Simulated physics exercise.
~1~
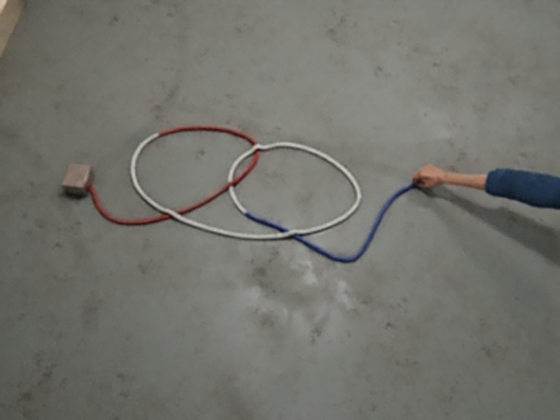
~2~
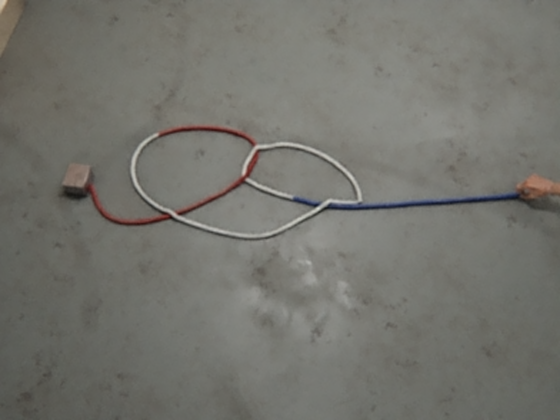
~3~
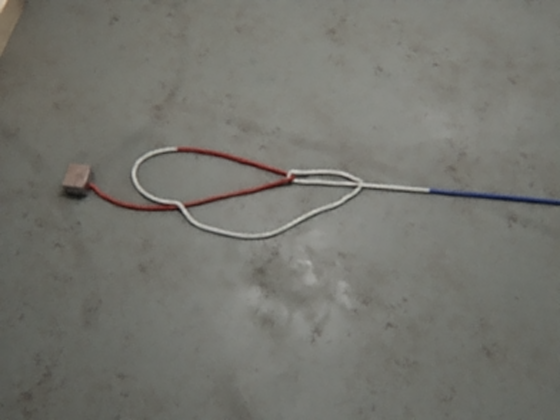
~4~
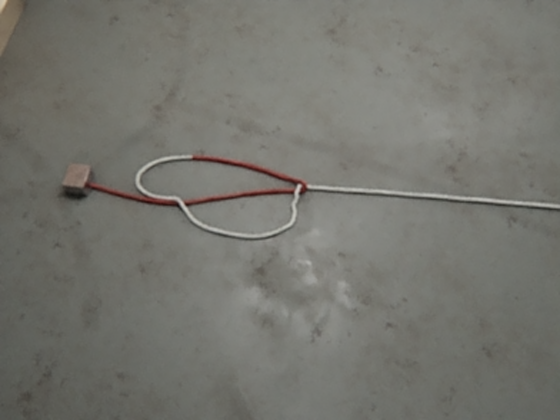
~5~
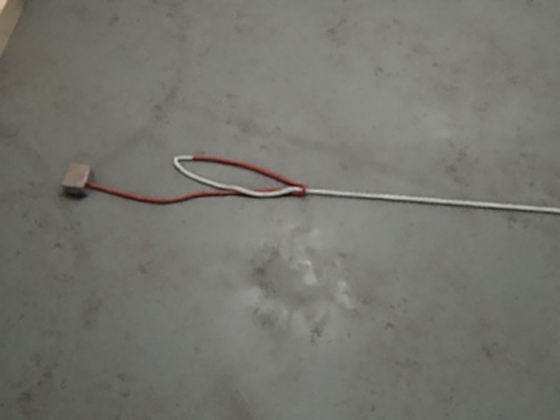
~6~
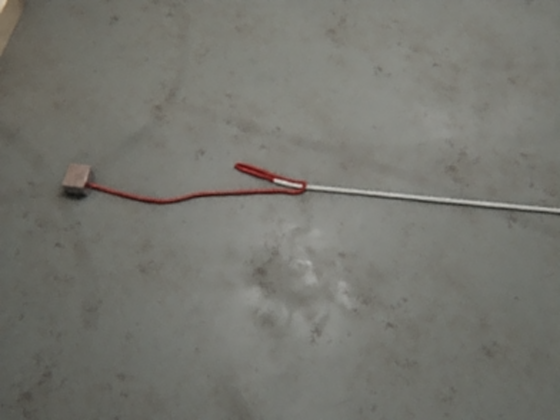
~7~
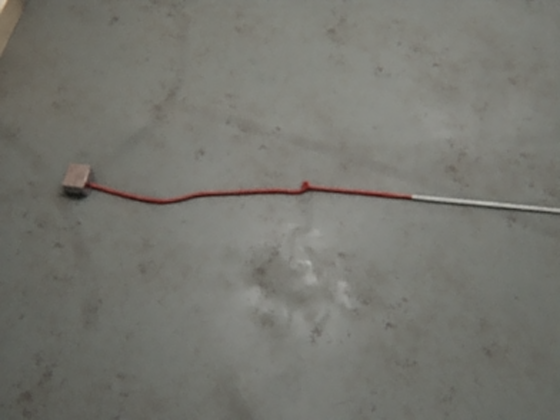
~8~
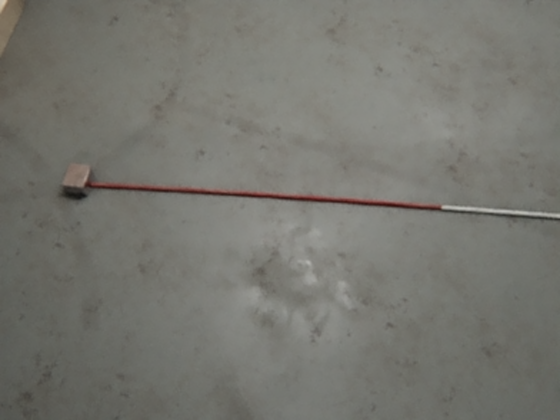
On a grey workshop floor, a hand pulled the blue end of a looped red, white and blue rope off to the right, and the loops shrank to a small kink, then vanished, leaving the rope straight from the block on the left.
